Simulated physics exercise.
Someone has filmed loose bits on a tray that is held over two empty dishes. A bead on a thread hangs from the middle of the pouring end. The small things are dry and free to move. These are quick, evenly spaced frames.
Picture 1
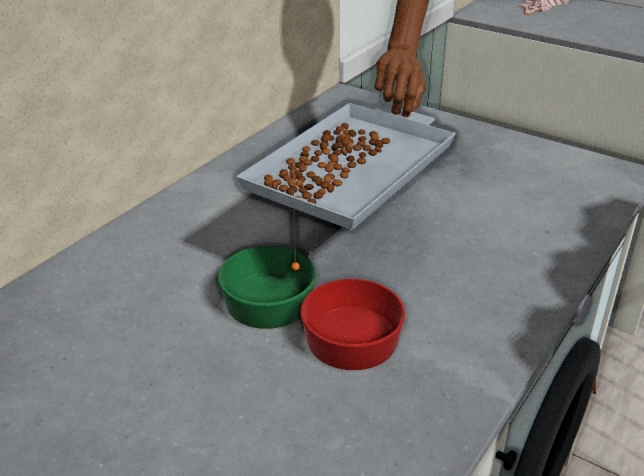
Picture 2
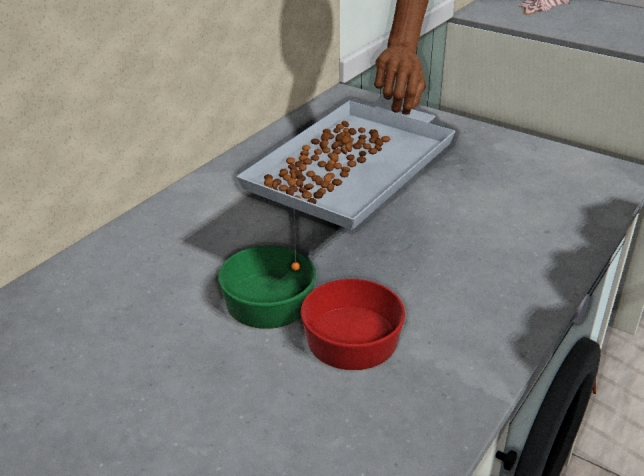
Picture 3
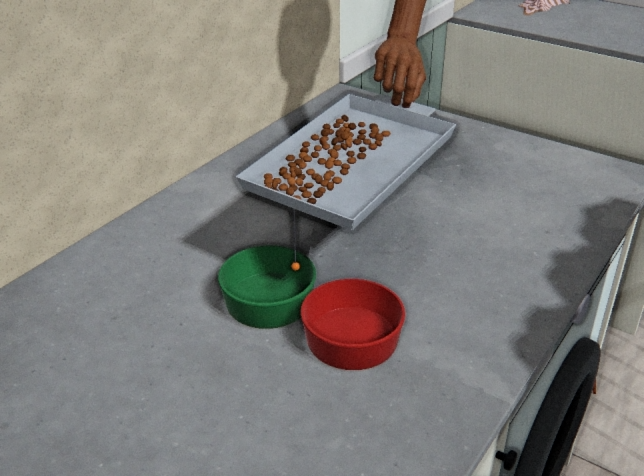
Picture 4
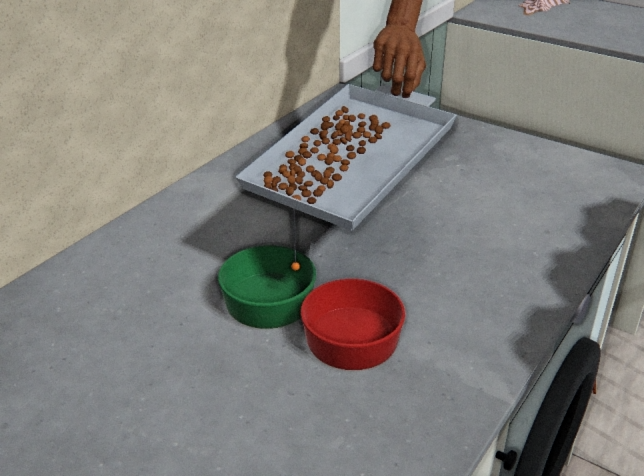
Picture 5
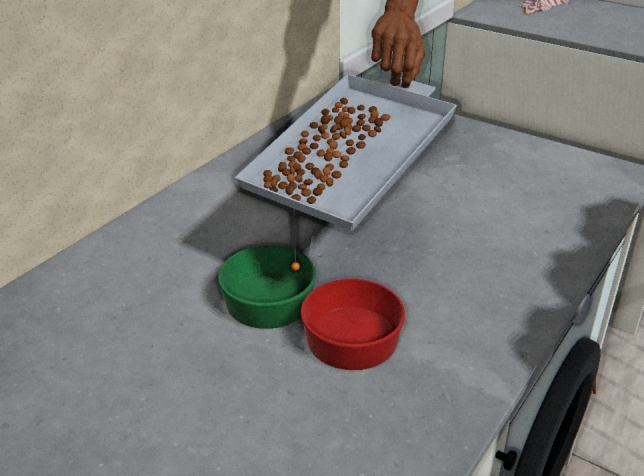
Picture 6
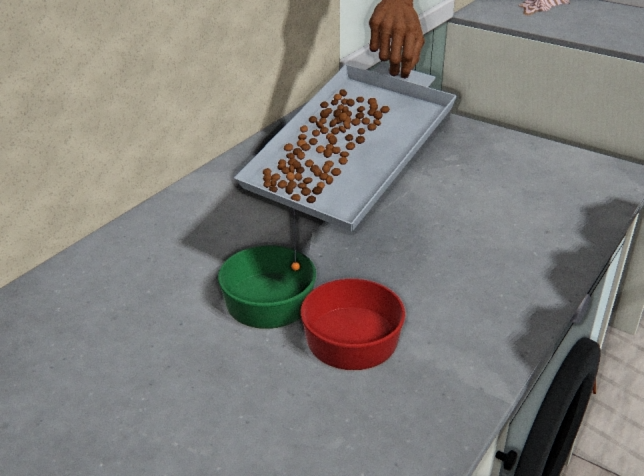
A hand slowly raises the back of a gray tray of brown bits above two bowls.
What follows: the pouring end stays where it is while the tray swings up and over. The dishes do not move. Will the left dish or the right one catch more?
More goes to the left-hand dish.
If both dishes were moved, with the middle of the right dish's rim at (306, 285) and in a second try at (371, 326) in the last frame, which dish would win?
The first try: The right-hand dish. The second: The left one.
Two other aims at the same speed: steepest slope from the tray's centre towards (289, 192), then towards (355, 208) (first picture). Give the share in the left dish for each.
First some 90, then 0 per cent.
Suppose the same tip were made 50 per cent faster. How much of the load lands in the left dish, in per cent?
About 50 per cent.
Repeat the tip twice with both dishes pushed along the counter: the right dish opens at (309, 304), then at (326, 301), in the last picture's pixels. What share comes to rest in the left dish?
In turn 30 and 30 in a hundred.
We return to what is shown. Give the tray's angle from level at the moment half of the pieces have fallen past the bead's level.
At about 105°.
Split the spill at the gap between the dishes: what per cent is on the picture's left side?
About 80 per cent.
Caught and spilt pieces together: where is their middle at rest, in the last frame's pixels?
Close to (274, 313).
Soon, tray tipped steeply; nearly all on the tray; a stray few in the air.
A while on, tray tipped right over; about two thirds on the tray; a stray few in the right dish; a small part in the left dish; a small part outside both; about a quarter in the air.
Towards the end, tray tipped past a quarter turn; about a quarter in the right dish; about two thirds in the left dish; about a quarter outside both.
Finally, tray tipped past a quarter turn; about a quarter in the right dish; about two thirds in the left dish; about a quarter outside both.
